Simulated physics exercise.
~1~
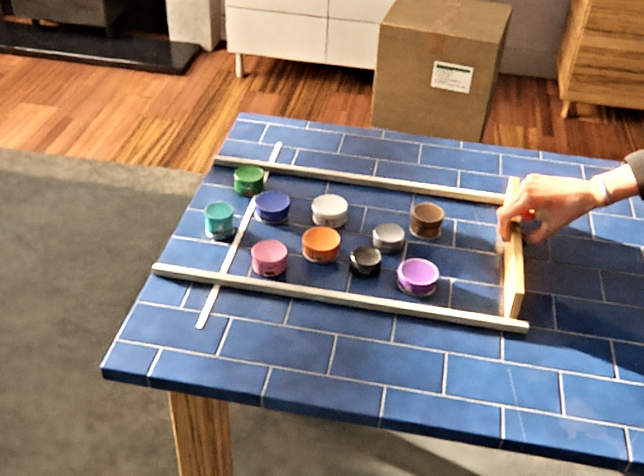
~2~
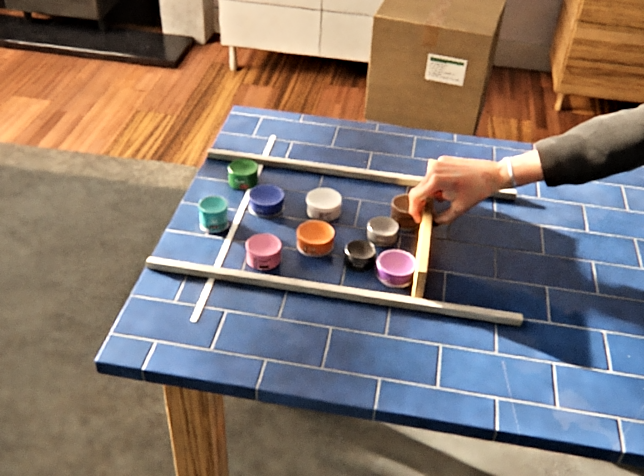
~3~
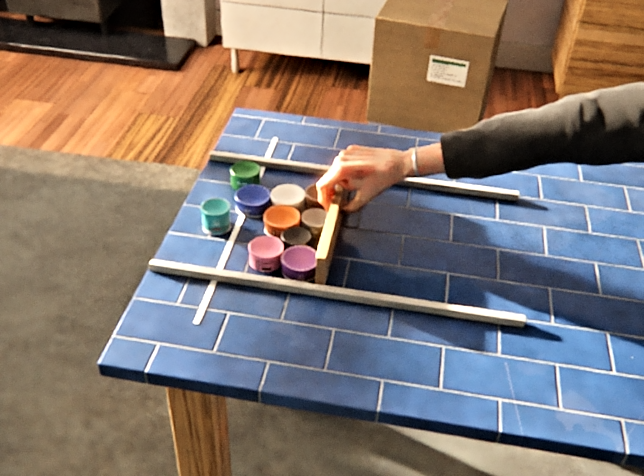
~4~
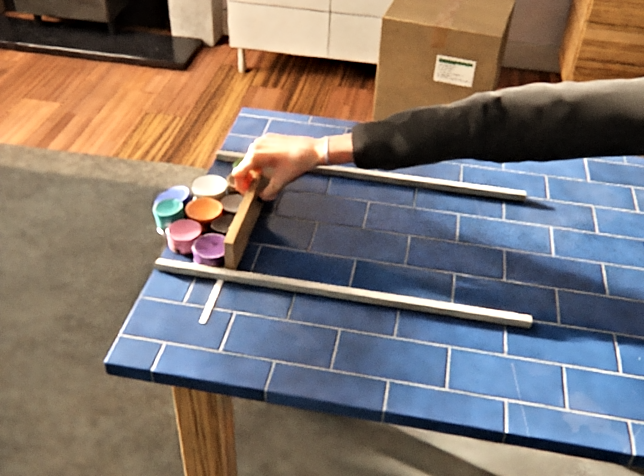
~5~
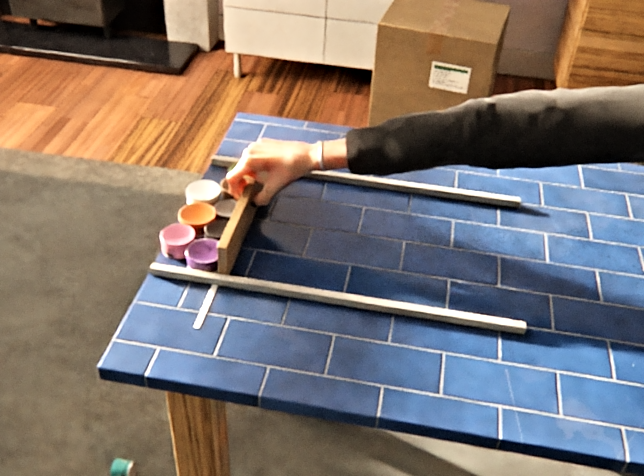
A hand sweeps colorful pots left with a board, and a turquoise one falls off the table.
